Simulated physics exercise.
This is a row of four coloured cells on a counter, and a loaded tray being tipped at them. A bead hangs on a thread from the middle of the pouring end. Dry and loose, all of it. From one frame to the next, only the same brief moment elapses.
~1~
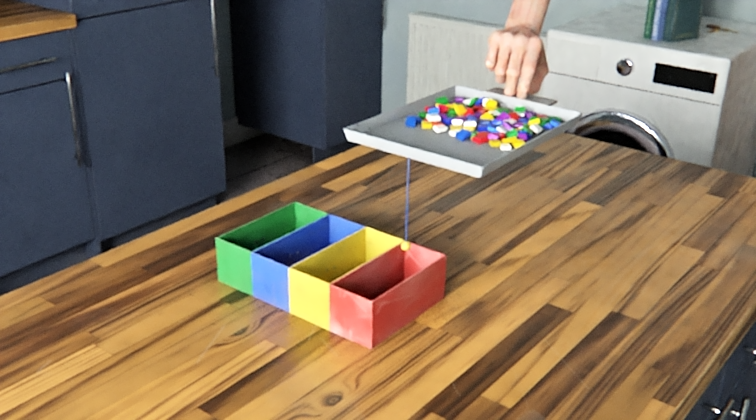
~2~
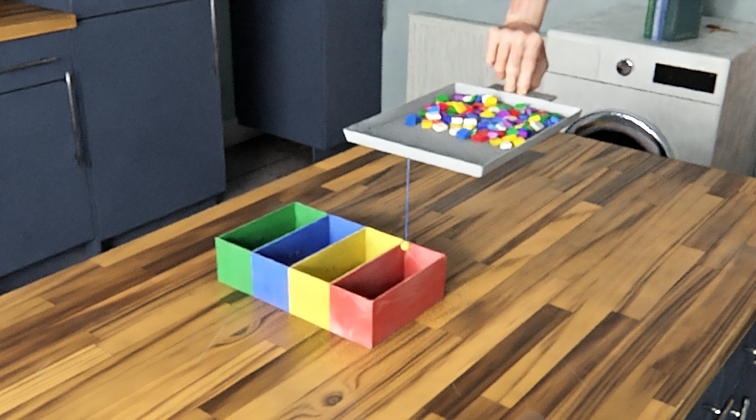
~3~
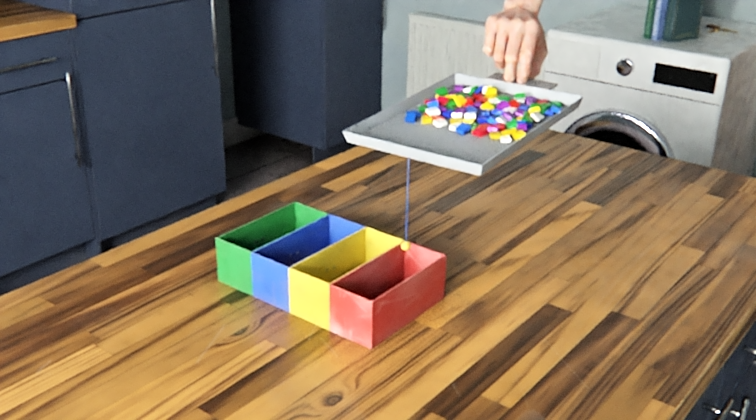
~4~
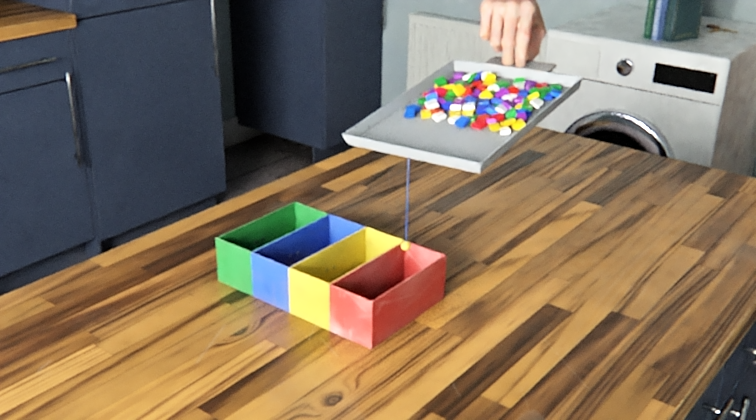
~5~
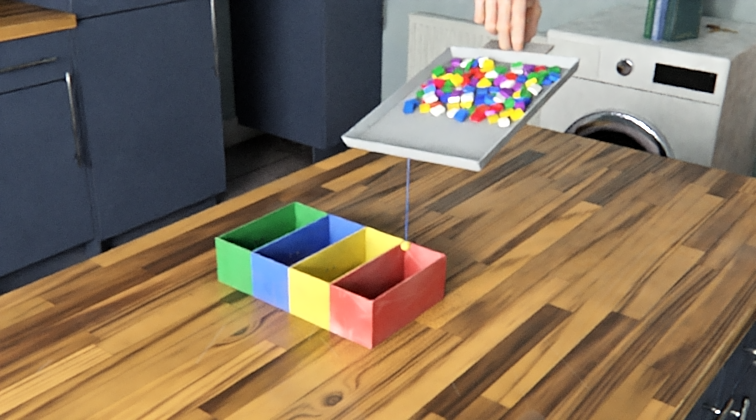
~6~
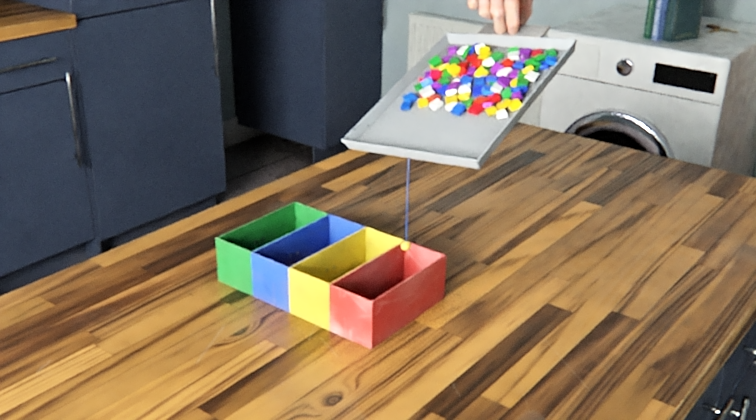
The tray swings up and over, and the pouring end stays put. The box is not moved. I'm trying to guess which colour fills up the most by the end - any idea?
Go with yellow; that cell ends fullest.
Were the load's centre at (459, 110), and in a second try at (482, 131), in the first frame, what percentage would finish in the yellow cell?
You'd see roughly 60 per cent first and roughly 50 per cent second.
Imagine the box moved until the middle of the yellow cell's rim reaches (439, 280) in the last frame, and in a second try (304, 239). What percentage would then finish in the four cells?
In order: 70 per cent and 70 per cent.
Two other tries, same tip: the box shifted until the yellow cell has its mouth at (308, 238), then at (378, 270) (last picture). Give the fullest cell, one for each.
The red one first, that blue cell second.
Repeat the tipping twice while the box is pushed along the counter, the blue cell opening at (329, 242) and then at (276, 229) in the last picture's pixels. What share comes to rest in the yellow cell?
First placement: Some 40 %; second placement: Some 30 %.
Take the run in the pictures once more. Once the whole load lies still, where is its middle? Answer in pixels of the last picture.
The centre settles at about (332, 294).
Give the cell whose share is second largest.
Second best is the cell in blue.
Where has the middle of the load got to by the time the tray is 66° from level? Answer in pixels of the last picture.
Near (377, 139).
Soon after the last picture, tray tipped steeply; most on the tray; about a quarter falling or outside the box.
A little later, tray tipped past a quarter turn; a small part on the tray; about a third in the yellow cell; about a quarter in the blue cell; a small part in the red cell; a small part falling or outside the box.
Later still, tray tipped past a quarter turn; about half in the yellow cell; about a quarter in the blue cell; about a quarter in the red cell; a small part falling or outside the box.
At rest, tray tipped past a quarter turn; about half in the yellow cell; about a quarter in the blue cell; about a quarter in the red cell; none in the green cell; a small part outside the box.
